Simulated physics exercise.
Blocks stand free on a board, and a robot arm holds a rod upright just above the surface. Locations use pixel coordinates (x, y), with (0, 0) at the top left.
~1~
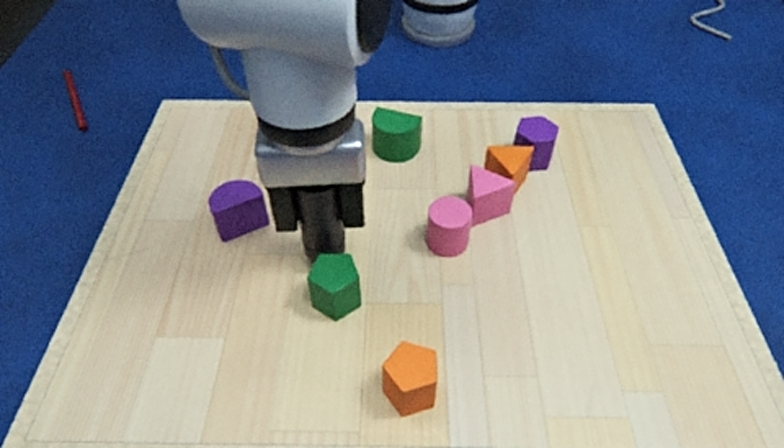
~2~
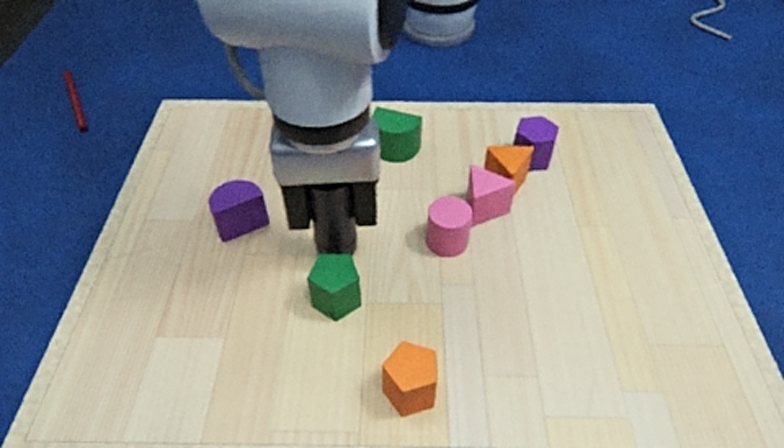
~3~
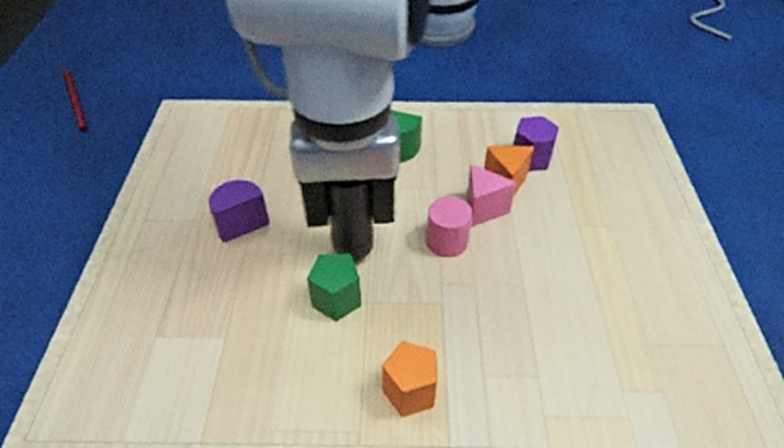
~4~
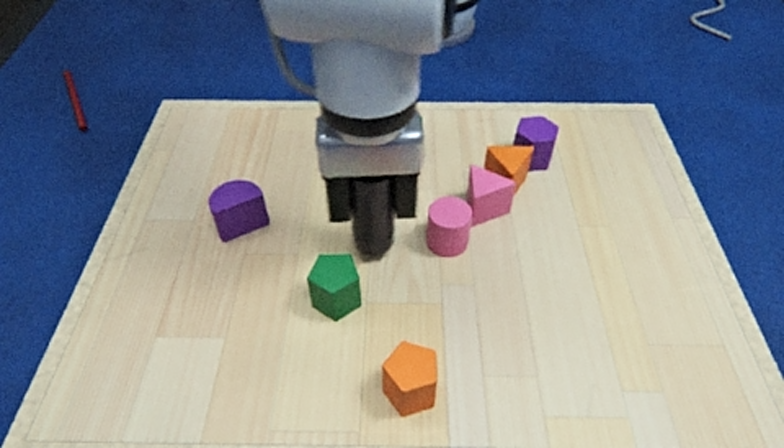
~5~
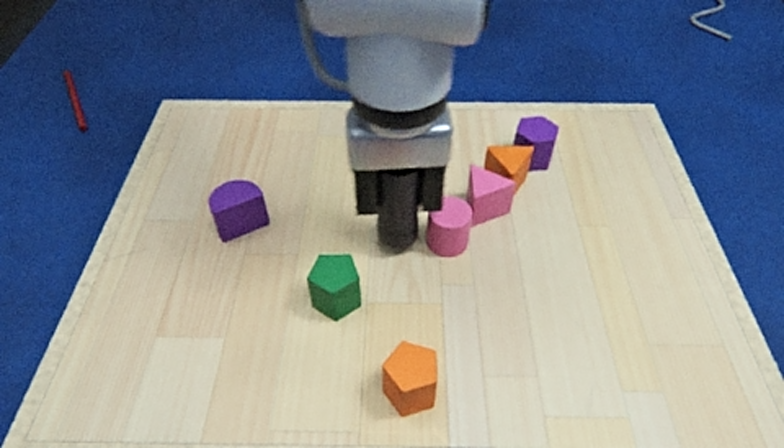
The robot arm moves its rod right, from behind the green pentagon toward the pink round block.
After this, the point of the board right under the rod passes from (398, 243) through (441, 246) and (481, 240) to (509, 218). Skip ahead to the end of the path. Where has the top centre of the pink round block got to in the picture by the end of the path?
At roughly (544, 215).
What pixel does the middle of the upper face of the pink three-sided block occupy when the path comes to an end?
The middle of the upper face of the pink three-sided block will lie at about (539, 172) in the picture.
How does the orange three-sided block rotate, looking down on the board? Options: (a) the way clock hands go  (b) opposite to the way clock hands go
My answer is option b.
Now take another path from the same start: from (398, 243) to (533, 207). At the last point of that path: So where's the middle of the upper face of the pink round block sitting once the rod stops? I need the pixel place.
The centre of its top face lies at (513, 218).
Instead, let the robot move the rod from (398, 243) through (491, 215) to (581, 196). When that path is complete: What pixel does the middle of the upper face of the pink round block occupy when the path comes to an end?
The middle of its upper face will lie at (508, 216).
On the path given first. One third of the way, rod (442, 238); pink round block (487, 213); pink three-sided block (497, 179), turned 20° anticlockwise; orange three-sided block (512, 153).
Two thirds of the way, rod (483, 231); pink round block (531, 215); pink three-sided block (519, 186), turned 75° anticlockwise; orange three-sided block (512, 151), turned 15° anticlockwise.
At the end, rod (511, 209); green pentagon still; pink round block (544, 215); pink three-sided block (539, 172), turned 50° anticlockwise; orange three-sided block (511, 148), turned 30° anticlockwise.
